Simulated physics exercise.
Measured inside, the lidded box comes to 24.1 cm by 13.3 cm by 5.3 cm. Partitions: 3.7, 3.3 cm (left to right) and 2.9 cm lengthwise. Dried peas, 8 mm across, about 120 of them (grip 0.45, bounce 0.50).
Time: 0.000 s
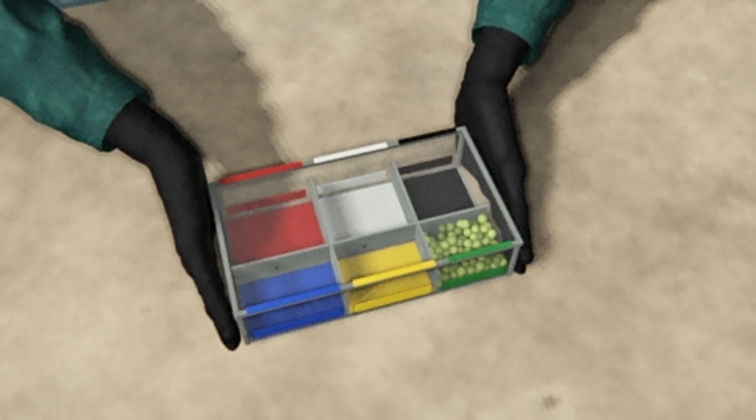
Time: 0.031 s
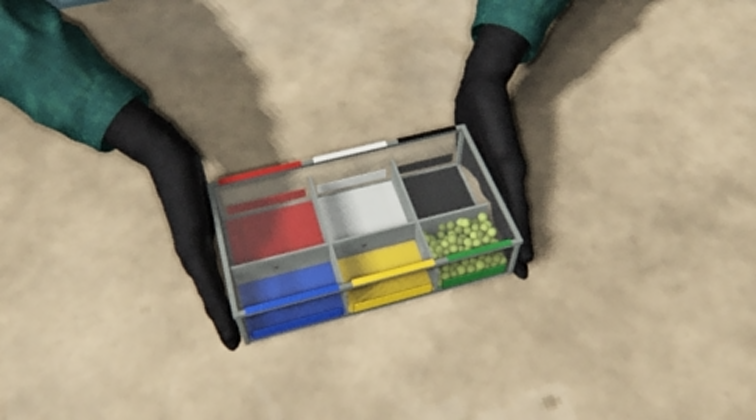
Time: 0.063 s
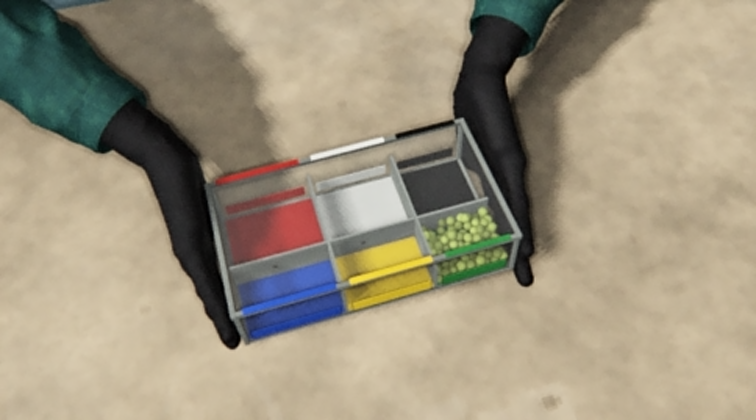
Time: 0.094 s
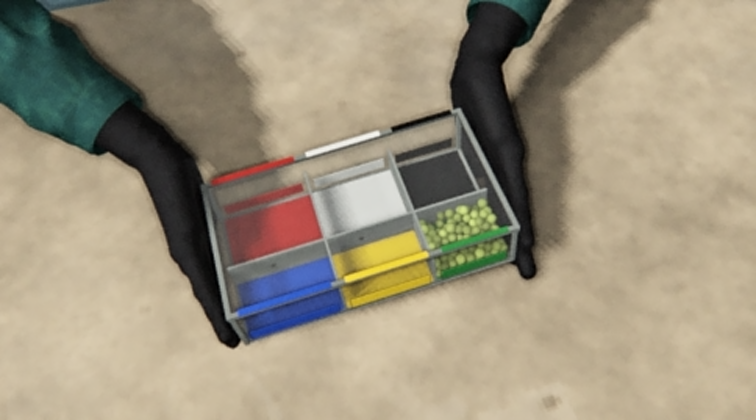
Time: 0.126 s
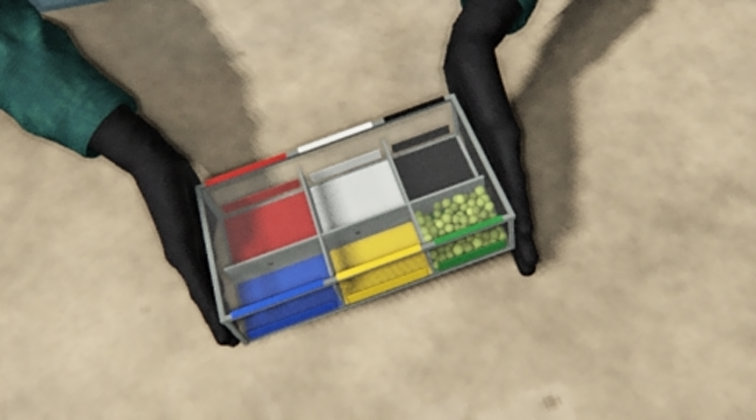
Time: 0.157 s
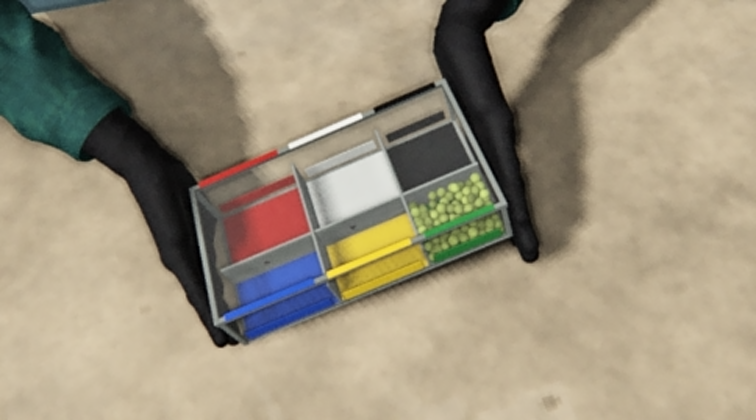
In the video, two black-gloved hands hold a clear box with six coloured compartments, small green balls filling the green one, and gradually tilt it so its left front corner is lowest, while the balls stay in the green compartment.
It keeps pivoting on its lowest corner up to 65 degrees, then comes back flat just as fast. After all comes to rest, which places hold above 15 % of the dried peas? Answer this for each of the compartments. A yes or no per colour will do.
Red: No. Blue: No. Green: Yes. Yellow: Yes. White: No. Black: No.
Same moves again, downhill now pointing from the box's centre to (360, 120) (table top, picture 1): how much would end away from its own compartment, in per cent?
Near 25 percent, give or take.
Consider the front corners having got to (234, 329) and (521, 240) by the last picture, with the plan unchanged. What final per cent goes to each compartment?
Red 0; blue 0; green 90; yellow 10; white 0; black 0.
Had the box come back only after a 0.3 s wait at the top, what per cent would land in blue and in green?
Result - blue: 5 %; green: 60 %.
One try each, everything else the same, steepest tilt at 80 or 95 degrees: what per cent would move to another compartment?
60 and 80 %.
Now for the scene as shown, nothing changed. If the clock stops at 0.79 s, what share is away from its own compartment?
Roughly 45 %.
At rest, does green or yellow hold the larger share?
Green.
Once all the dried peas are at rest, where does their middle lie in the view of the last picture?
Near (431, 261).
After 0.54 s, tilt 64 degrees; green 80 %, yellow 20 %.
After 0.79 s, tilt 25 degrees; blue 5 %, green 55 %, yellow 35 %, white 5 %.
Then, at 1.15 s, tilt 0 degrees; blue 5 %, green 55 %, yellow 35 %, white 5 %.
At rest (1.5 s), red 0 %, blue 5 %, green 55 %, yellow 35 %, white 5 %, black 0 %.
